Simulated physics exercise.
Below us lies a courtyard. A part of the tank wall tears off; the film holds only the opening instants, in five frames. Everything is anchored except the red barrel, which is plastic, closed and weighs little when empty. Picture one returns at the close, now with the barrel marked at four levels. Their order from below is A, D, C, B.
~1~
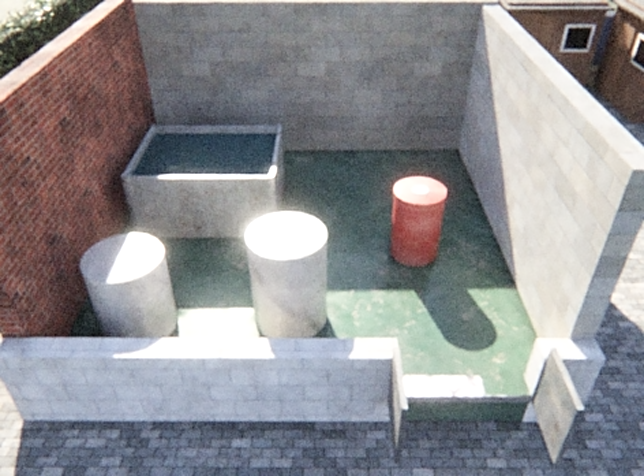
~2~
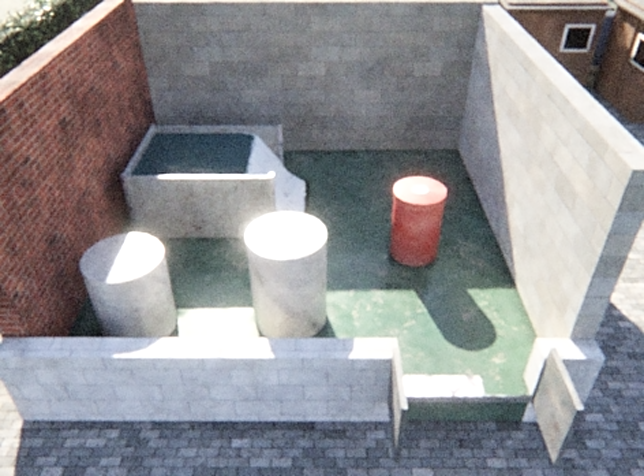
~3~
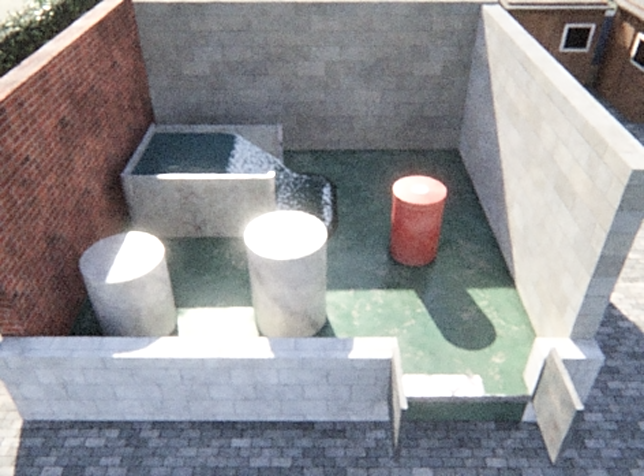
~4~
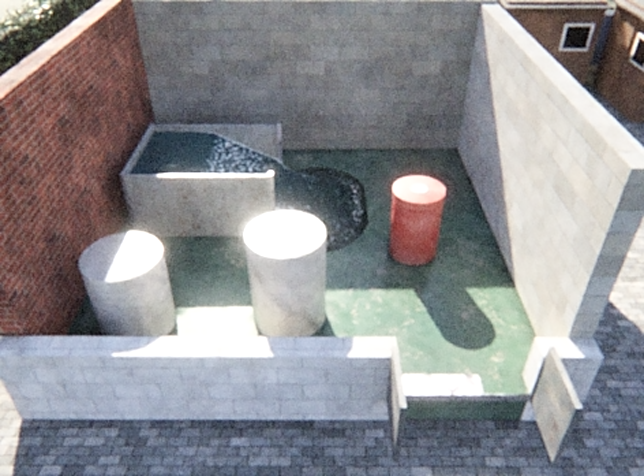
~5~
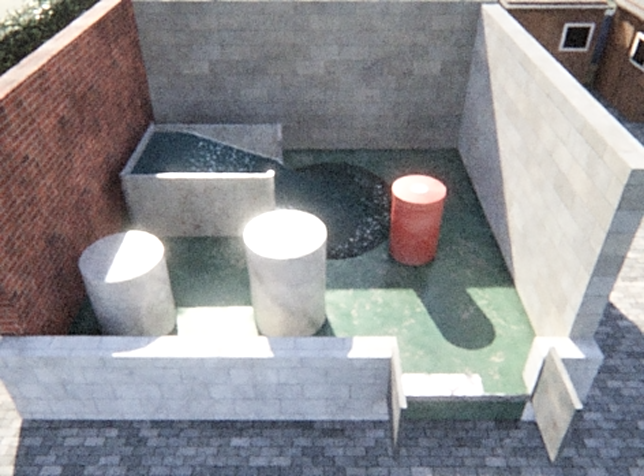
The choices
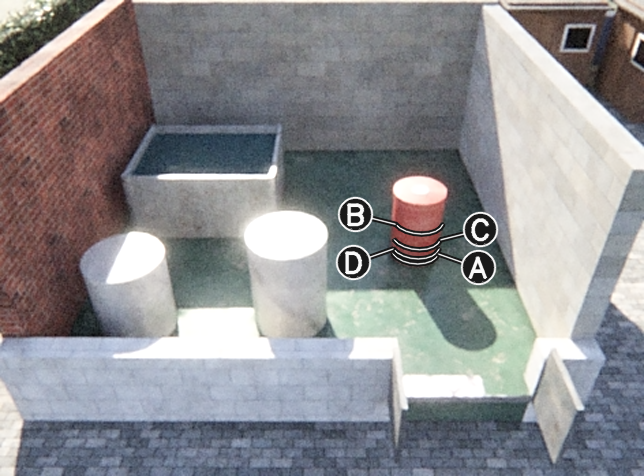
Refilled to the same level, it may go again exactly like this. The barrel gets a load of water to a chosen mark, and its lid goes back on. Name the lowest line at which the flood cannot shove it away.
Choose B.
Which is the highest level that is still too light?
Here it is level C.
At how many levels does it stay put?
One of the four.
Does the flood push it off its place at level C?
Yes, it does.
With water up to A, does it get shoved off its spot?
Yes.
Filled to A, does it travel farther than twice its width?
Yes, clearly.
On the marked copy, A at (417, 263); B at (421, 234); C at (419, 249); D at (418, 258); from the bottom up A, D, C, B.
With A, it is washed out through the gate.
With B, it does not move.
With C, it is pushed about half its own width away.
With D, it is washed out through the gate.
